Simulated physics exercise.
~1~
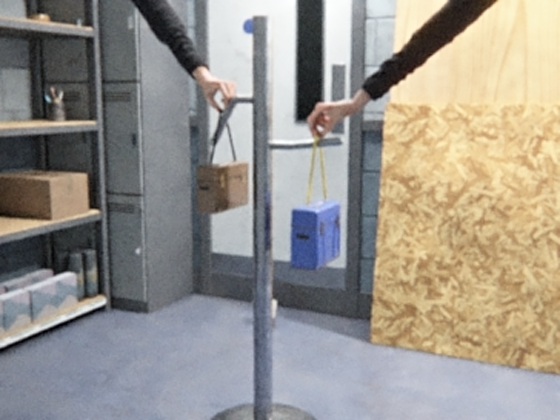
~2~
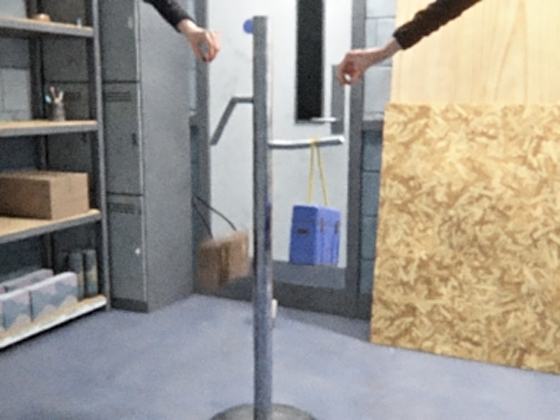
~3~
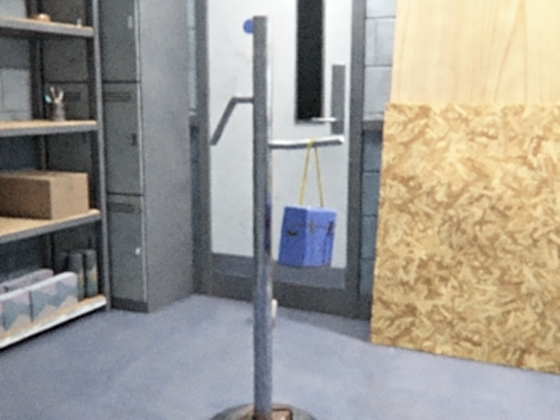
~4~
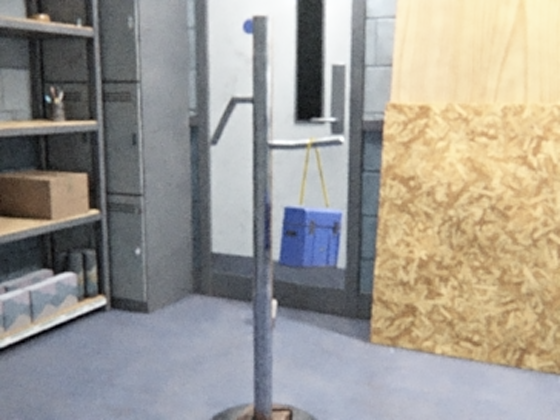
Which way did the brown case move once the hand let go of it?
The brown case moved down, falling from beside the left peg to the floor near the foot of the post.
Two hands held a brown case and a blue case by their loops at the two pegs of a metal post, then let go and drew away. The brown case dropped to the floor, while the blue one stayed hanging from the right peg.
